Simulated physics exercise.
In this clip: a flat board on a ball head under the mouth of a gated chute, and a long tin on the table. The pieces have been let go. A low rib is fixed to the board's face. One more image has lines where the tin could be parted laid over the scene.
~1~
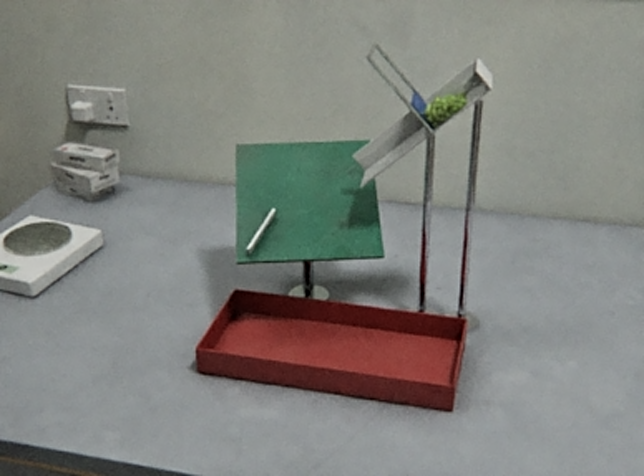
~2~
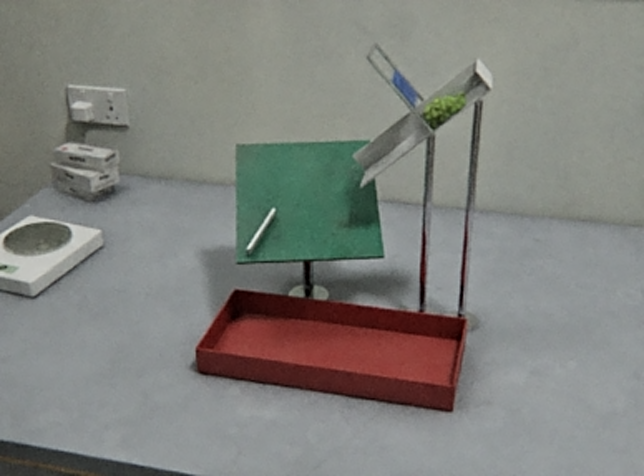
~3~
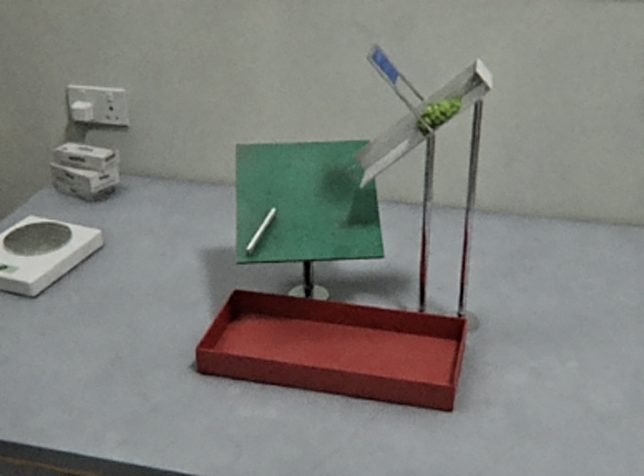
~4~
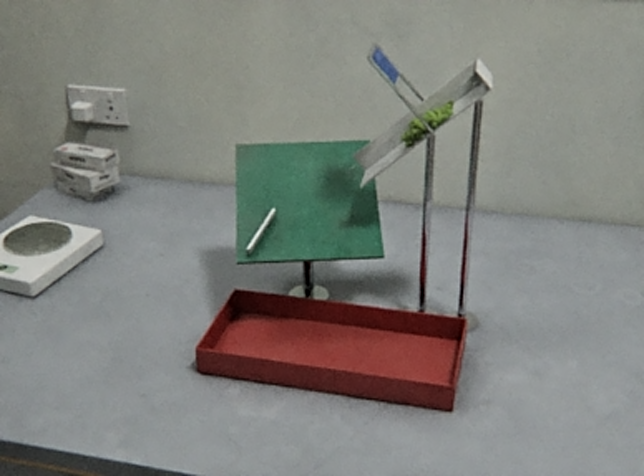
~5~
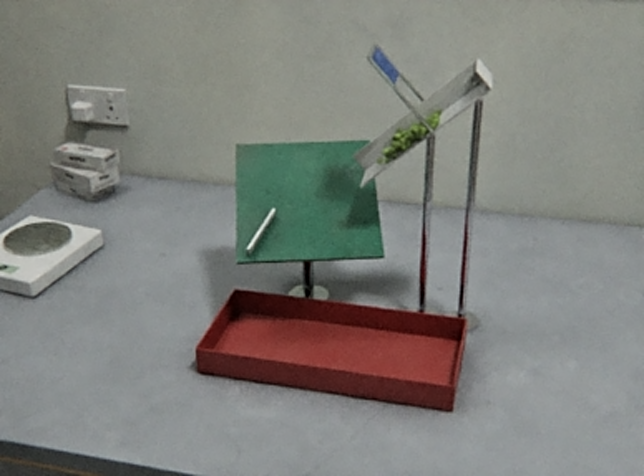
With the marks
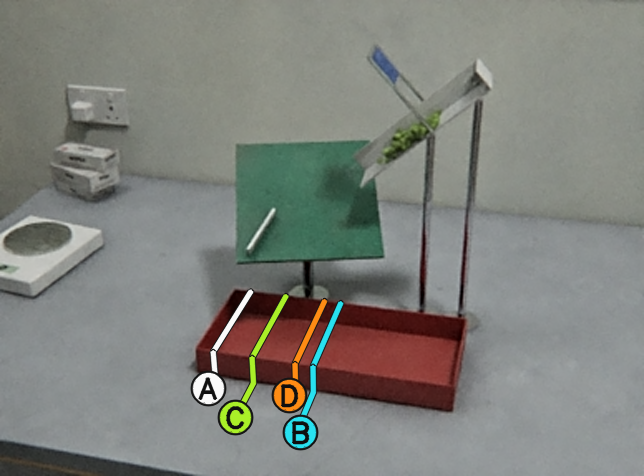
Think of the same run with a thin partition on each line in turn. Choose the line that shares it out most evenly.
C beats the others.
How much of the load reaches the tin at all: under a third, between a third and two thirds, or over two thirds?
About that: Over two thirds.
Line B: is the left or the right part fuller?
Left.
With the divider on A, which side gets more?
More lands on the right.
On the marked copy, line A crosses the front rim at (213, 351); line B crosses the front rim at (313, 365); line C crosses the front rim at (252, 357); line D crosses the front rim at (295, 363).
With A, of what is caught, a small part on the left of the divider, nearly all on the right.
With B, of what is caught, most on the left of the divider, a small part on the right.
With C, of what is caught, about half on the left of the divider, about half on the right.
With D, of what is caught, most on the left of the divider, about a quarter on the right.
